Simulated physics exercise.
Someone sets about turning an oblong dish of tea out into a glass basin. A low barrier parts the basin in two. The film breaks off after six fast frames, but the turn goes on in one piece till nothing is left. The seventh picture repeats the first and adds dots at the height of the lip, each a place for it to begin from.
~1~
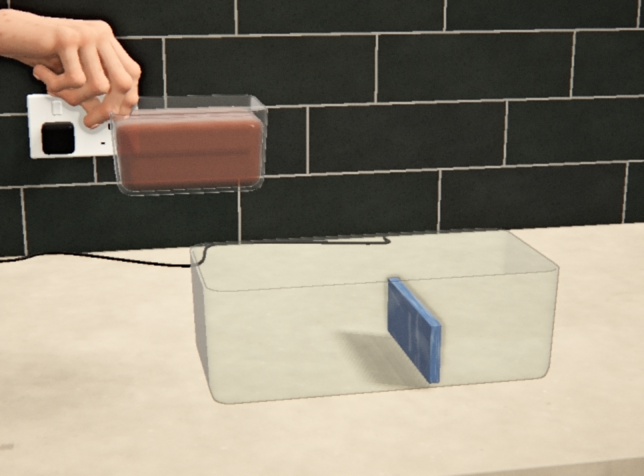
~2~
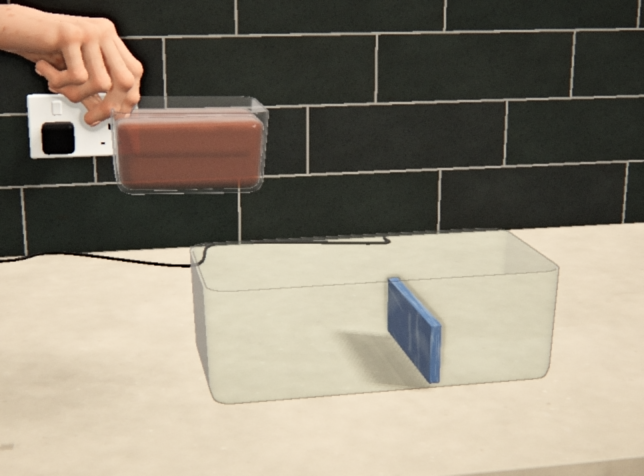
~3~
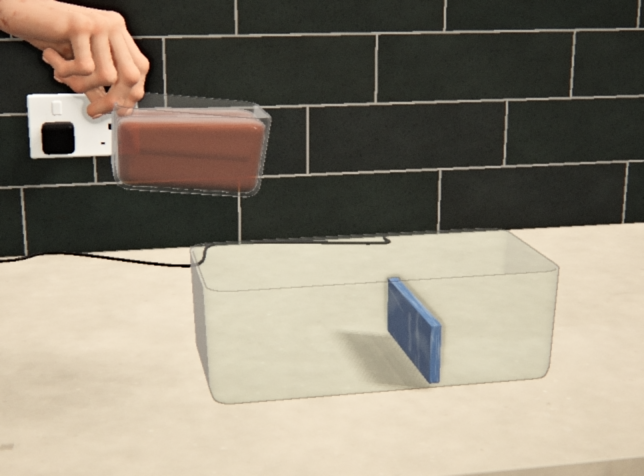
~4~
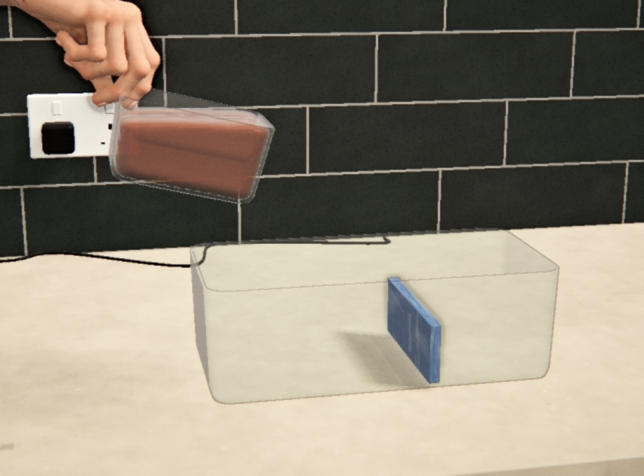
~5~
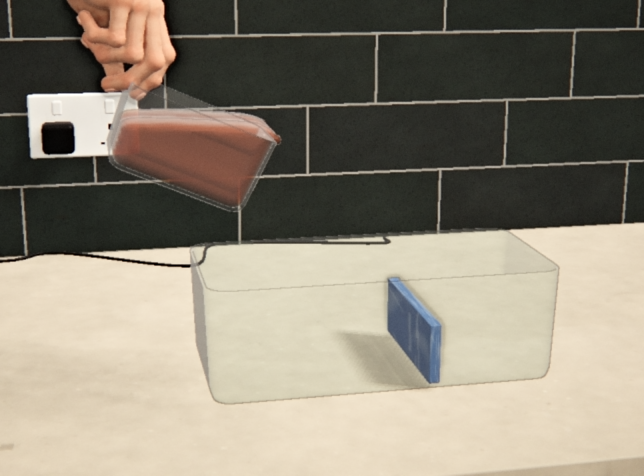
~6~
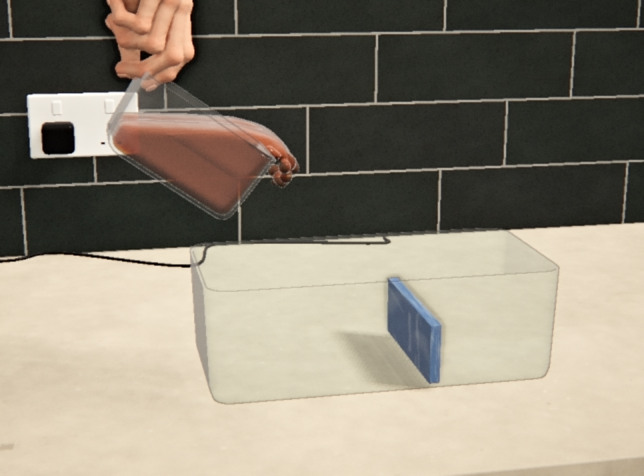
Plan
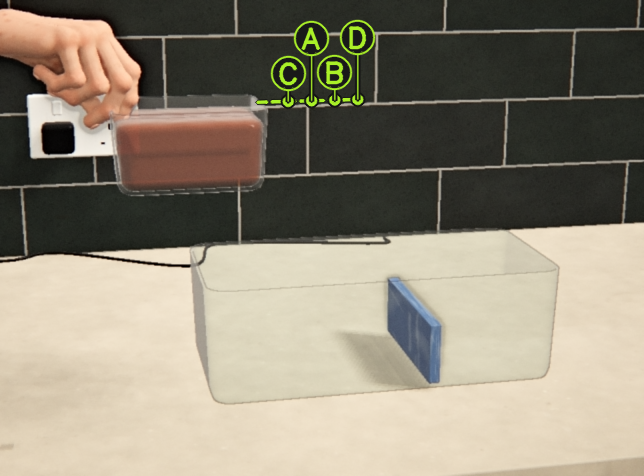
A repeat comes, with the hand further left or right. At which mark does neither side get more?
D beats the others.
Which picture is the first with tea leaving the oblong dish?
Picture 5.
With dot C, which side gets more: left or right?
More ends on the left.
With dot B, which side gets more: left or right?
The left one.
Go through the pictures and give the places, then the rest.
Upright, lip at (257, 102); basin from (210, 402) to (548, 375); top of the wall at (413, 300); nothing has left yet, in the first picture.
Upright, lip at (259, 104); nothing has left yet, in the second picture.
Tipped about 6°, lip at (261, 110); nothing has left yet, in the third picture.
Tipped about 14°, lip at (265, 120); nothing has left yet, in the fourth picture.
Tipped about 24°, lip at (267, 133); tea is over the lip, down to (267, 133), in the fifth picture.
Tipped about 36°, lip at (267, 150); tea is over the lip, down to (274, 182), in the sixth picture.
On the marked copy, A at (311, 100); B at (334, 100); C at (288, 101); D at (357, 99).
If A is chosen, about 97 % ends left of the wall and 2 % right of it.
If B is chosen, about 76 % ends left of the wall and 19 % right of it; 5 % is lost outside.
If C is chosen, about 95 % ends left of the wall and 4 % right of it.
If D is chosen, about 48 % ends left of the wall and 51 % right of it.
